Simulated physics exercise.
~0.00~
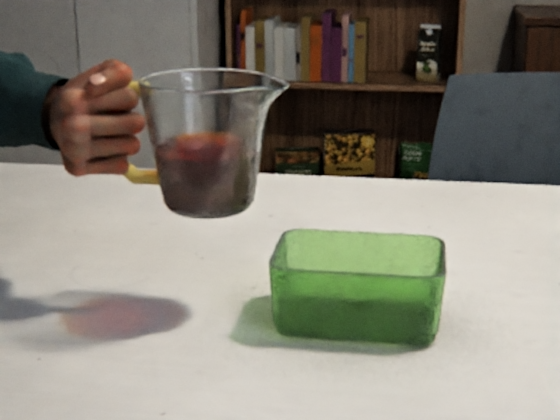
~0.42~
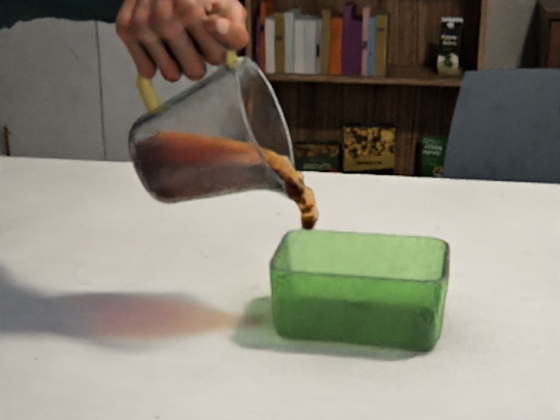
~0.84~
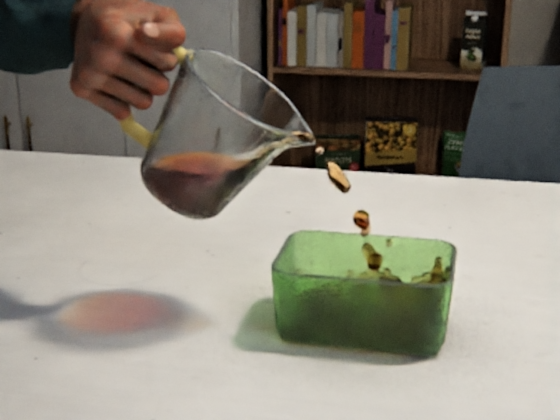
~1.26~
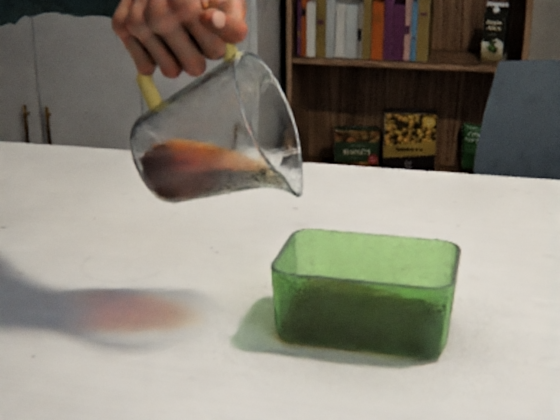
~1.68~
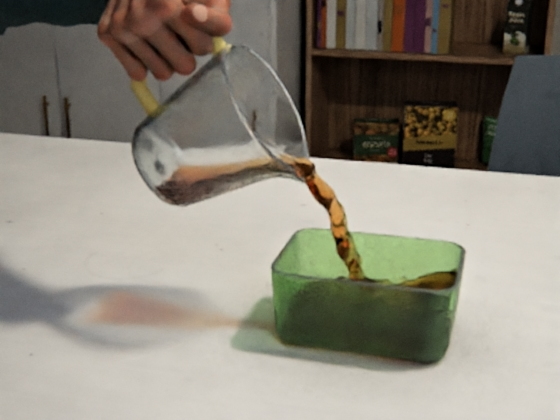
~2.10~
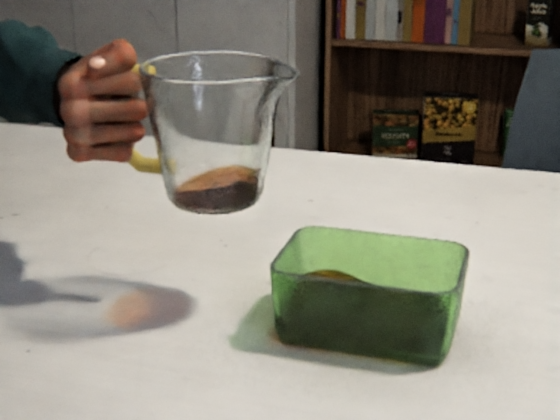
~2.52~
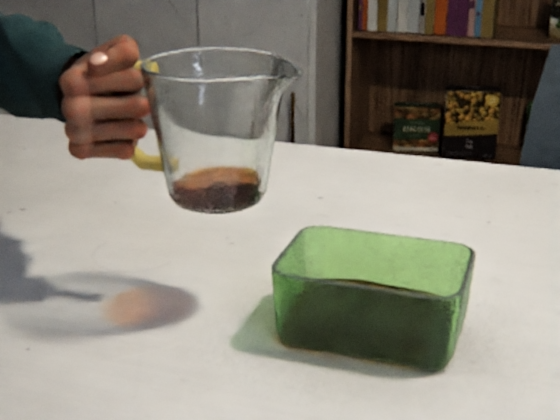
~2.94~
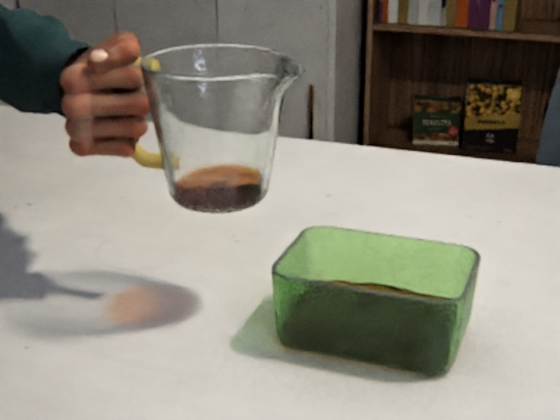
At the start, a hand at the left holds a clear, flared jug of reddish-brown tea upright beside an empty green food box on a white table, with bookshelves behind. The hand tips the jug steeply to the right, and tea begins to spill from its lip toward the box. It then eases the jug partway back, and the flow thins to scattered drops. Next it tilts the jug steeply again, sending another stream into the box. Finally the jug is levelled and held still, with a little tea left inside, while the box sits partly filled with dark liquid and the table around it looks clean.
